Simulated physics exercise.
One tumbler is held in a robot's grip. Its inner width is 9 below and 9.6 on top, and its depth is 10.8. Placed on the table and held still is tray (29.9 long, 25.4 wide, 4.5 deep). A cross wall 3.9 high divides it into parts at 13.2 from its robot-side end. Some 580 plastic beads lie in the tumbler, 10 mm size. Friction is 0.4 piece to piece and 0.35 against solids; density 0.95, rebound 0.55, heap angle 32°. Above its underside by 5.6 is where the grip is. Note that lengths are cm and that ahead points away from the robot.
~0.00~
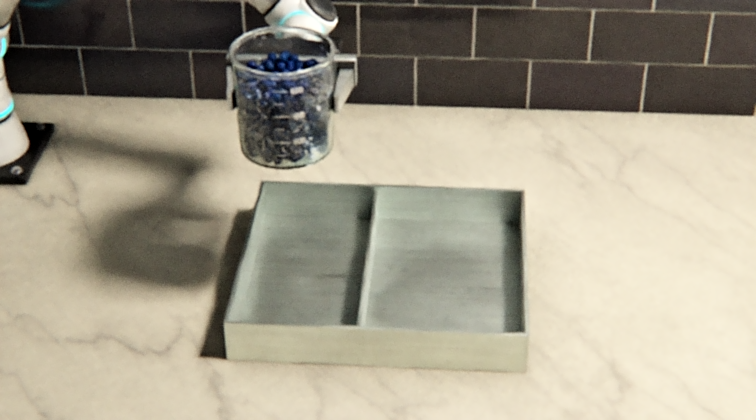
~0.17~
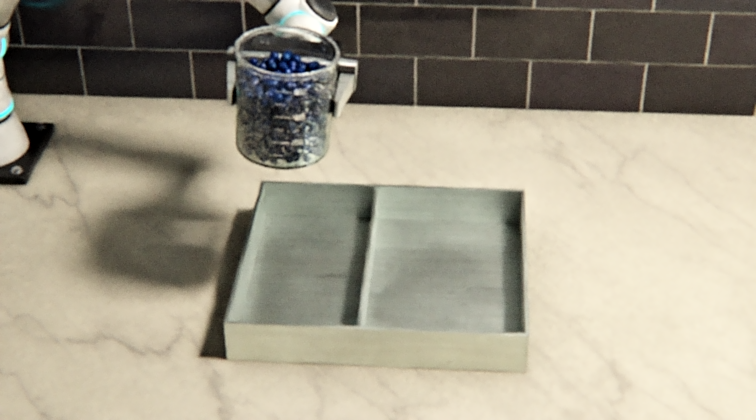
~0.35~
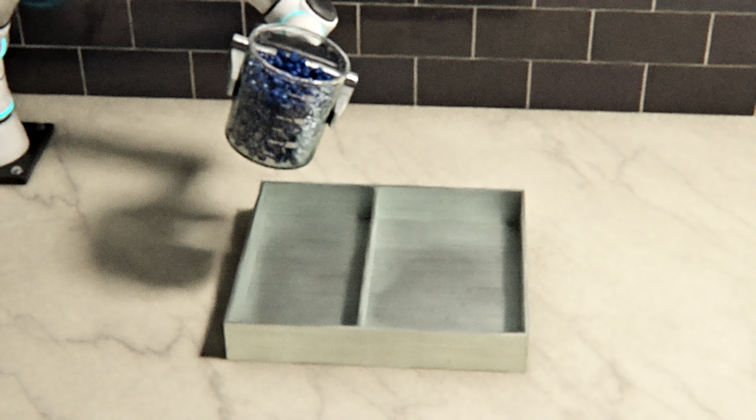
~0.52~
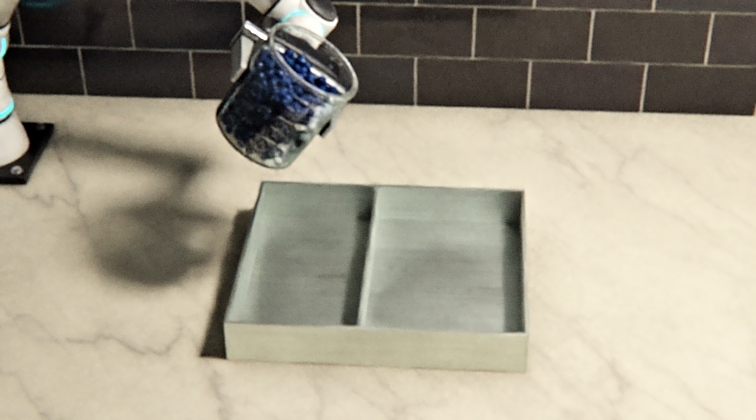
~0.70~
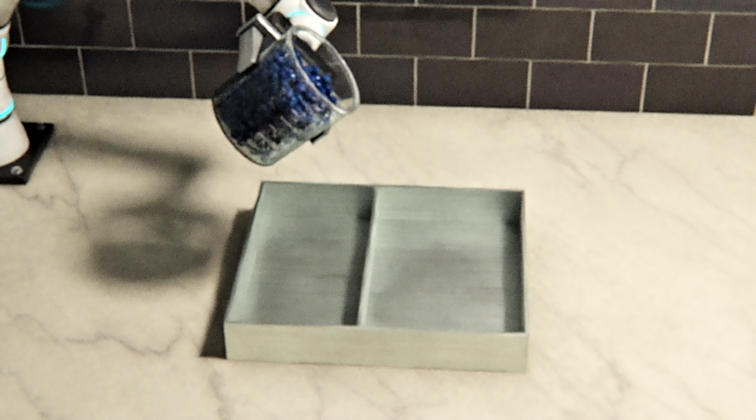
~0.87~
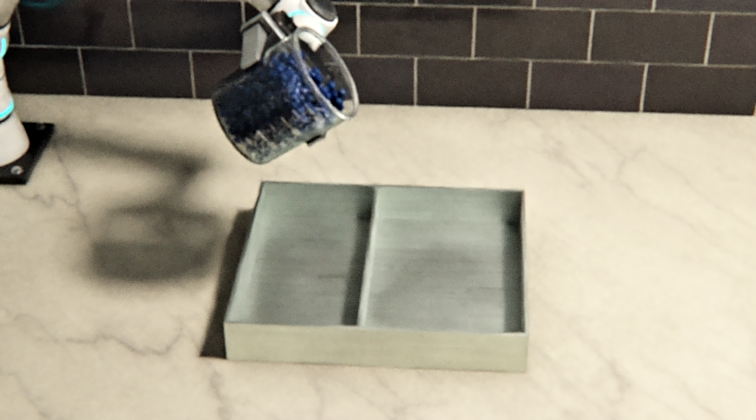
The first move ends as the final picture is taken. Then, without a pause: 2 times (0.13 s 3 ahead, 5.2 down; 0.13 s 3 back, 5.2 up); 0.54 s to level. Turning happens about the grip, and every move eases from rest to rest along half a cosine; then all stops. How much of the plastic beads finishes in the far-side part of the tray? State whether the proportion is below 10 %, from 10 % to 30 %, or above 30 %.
The proportion is below 10 %.
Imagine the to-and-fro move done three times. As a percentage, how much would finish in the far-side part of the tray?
Expected share: About 5 %.
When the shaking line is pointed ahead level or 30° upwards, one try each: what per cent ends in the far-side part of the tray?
It comes to around 25 per cent on the first try and around 45 per cent on the second.
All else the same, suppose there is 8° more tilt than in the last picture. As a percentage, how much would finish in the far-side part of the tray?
Estimate: Around 10 per cent.
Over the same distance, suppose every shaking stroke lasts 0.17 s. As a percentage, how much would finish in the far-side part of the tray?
Roughly 0 in a hundred.
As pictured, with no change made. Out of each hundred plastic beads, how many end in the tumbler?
About 95 percent.
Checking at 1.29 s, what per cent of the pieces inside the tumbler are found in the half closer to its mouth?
Roughly 40 %.
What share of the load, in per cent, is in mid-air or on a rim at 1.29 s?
Reading at that time: Some 1 per cent.
By 1.29 s, tilted 55° forward, highest piece 22 above the table; 576 in the tumbler, 1 in the far-side part, 3 in flight or on a rim.
By 1.72 s, tilted 18° forward, highest piece 27 above the table; 560 in the tumbler, 15 in the far-side part, 3 in the robot-side part, 2 in flight or on a rim.
By 2.13 s, level, highest piece 28 above the table; 560 in the tumbler, 15 in the far-side part, 3 in the robot-side part, 2 on the table or floor.
By 3.18 s, level, highest piece 28 above the table; 560 in the tumbler, 15 in the far-side part, 3 in the robot-side part, 2 on the table or floor.
Final count, 560 in the tumbler, 15 in the far-side part, 3 in the robot-side part, 2 on the table or floor. That is 3 % in the far-side part of the tray.
